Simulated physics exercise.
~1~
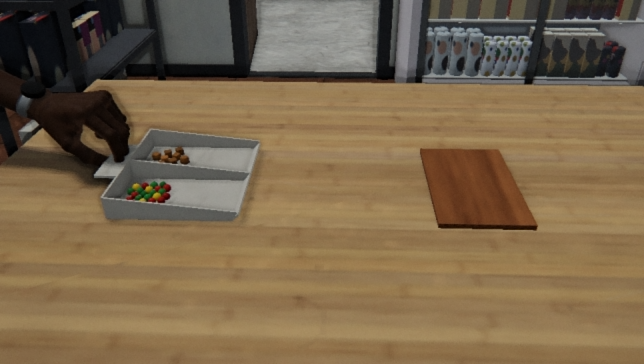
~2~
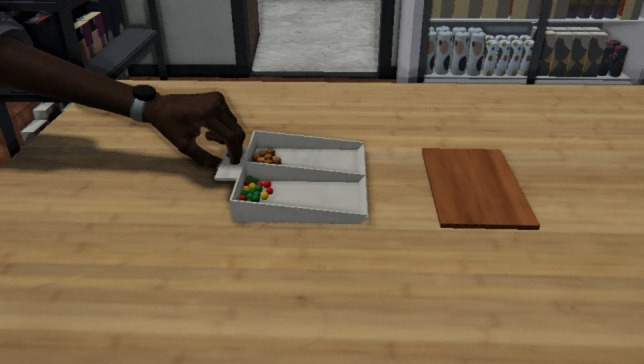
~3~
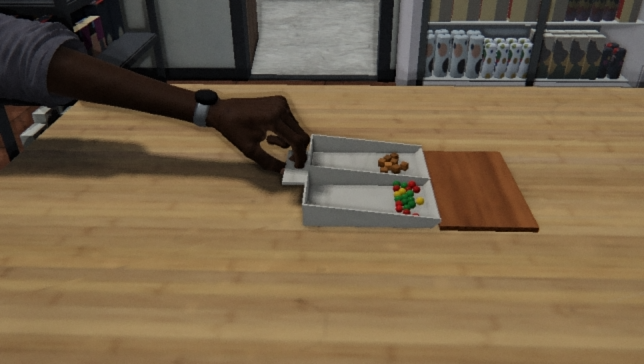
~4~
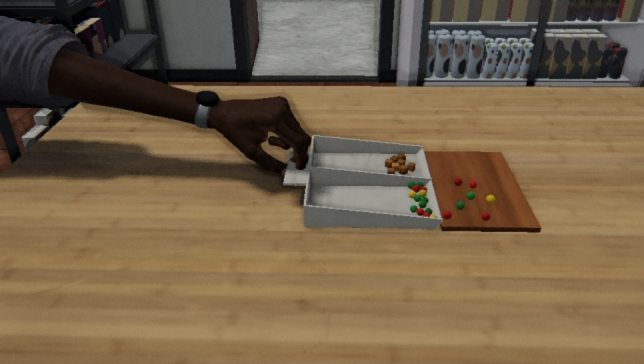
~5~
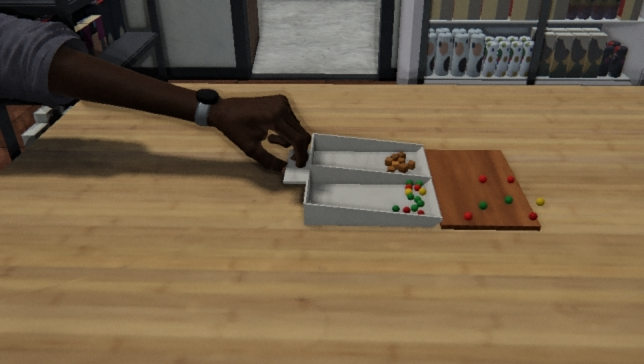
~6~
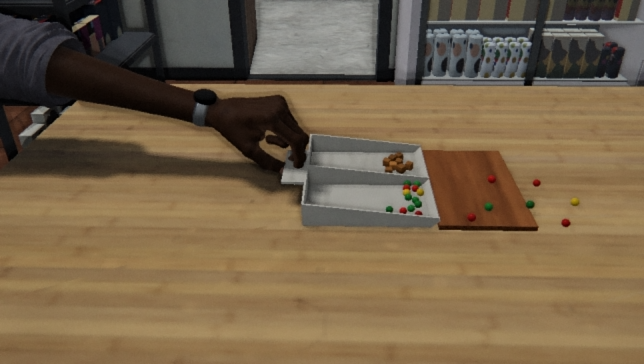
The clip shows a hand sliding a two-part tray of small loose pieces rightward along a wooden counter until it stops at a flat brown board; the front multicoloured pieces partly spill across and beyond the board, while the brown ones shift forward but stay inside.
